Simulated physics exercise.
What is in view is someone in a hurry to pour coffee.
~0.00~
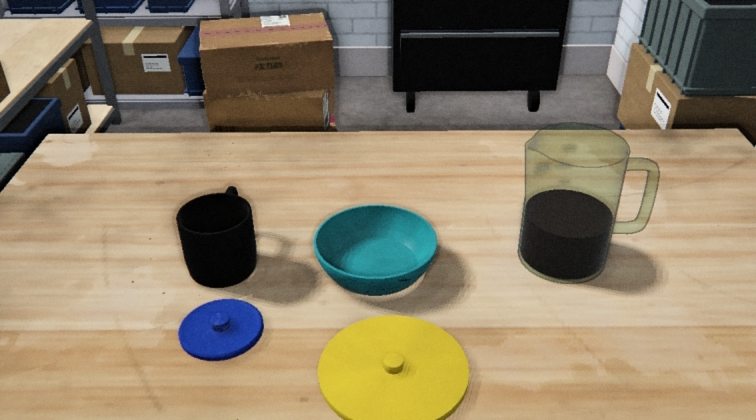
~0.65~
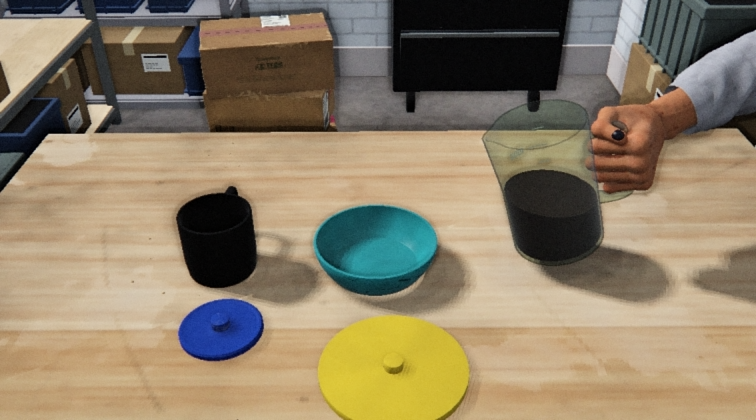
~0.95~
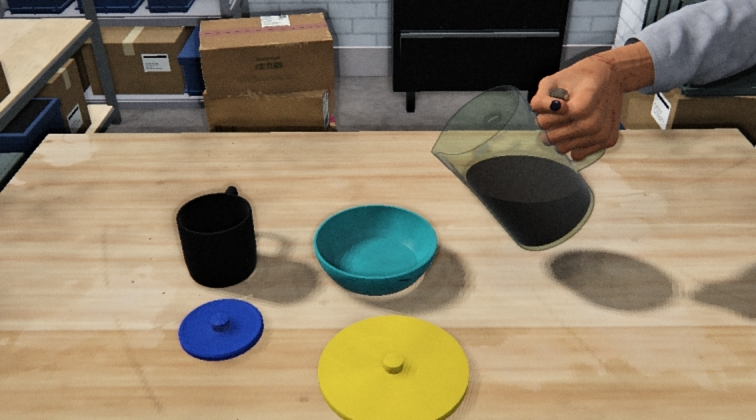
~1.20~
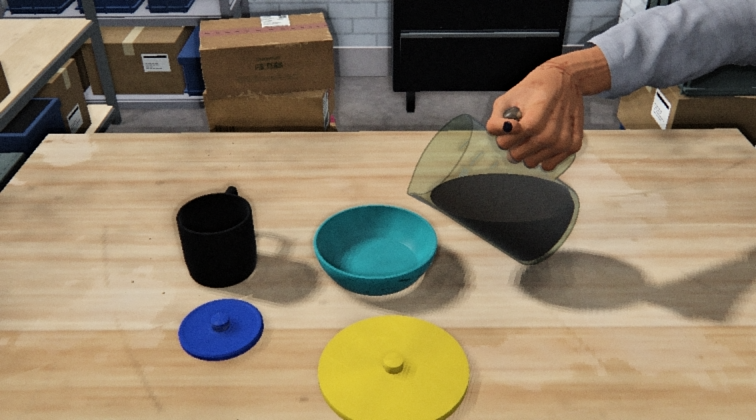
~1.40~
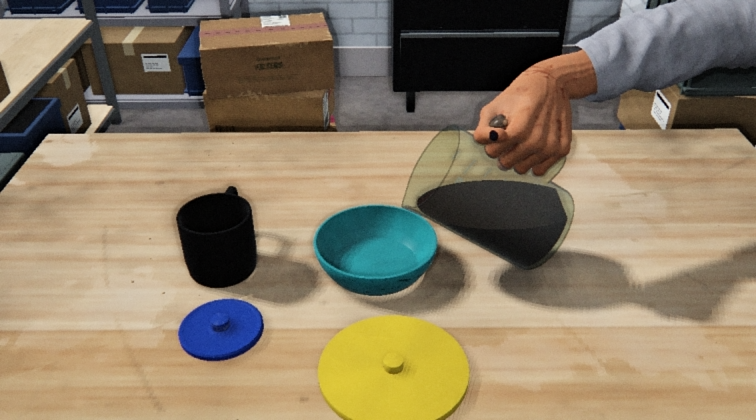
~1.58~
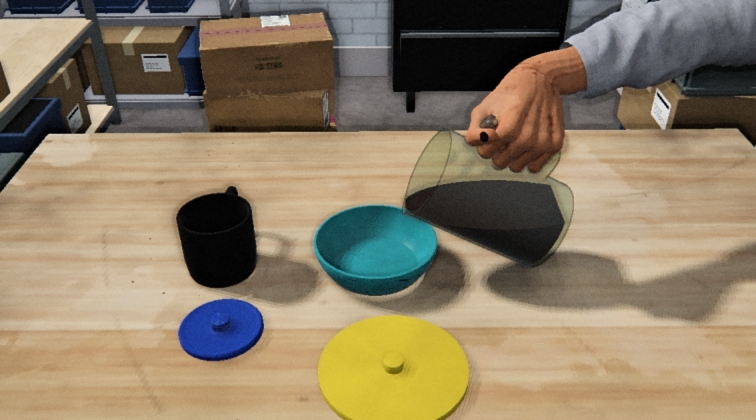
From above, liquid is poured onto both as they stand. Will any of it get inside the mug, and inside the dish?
At the end, the mug ends up with some; the dish ends up with some.
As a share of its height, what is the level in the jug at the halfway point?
I'd put the level around 20 percent of the height.
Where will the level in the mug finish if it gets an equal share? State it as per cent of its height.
Level at the end: Close to 65 %.
By 2.3 s, the coffee goes into the dish.
By 3.2 s, the coffee goes into the mug.
By 4.6 s, the dish has its share inside; the mug has its share inside.
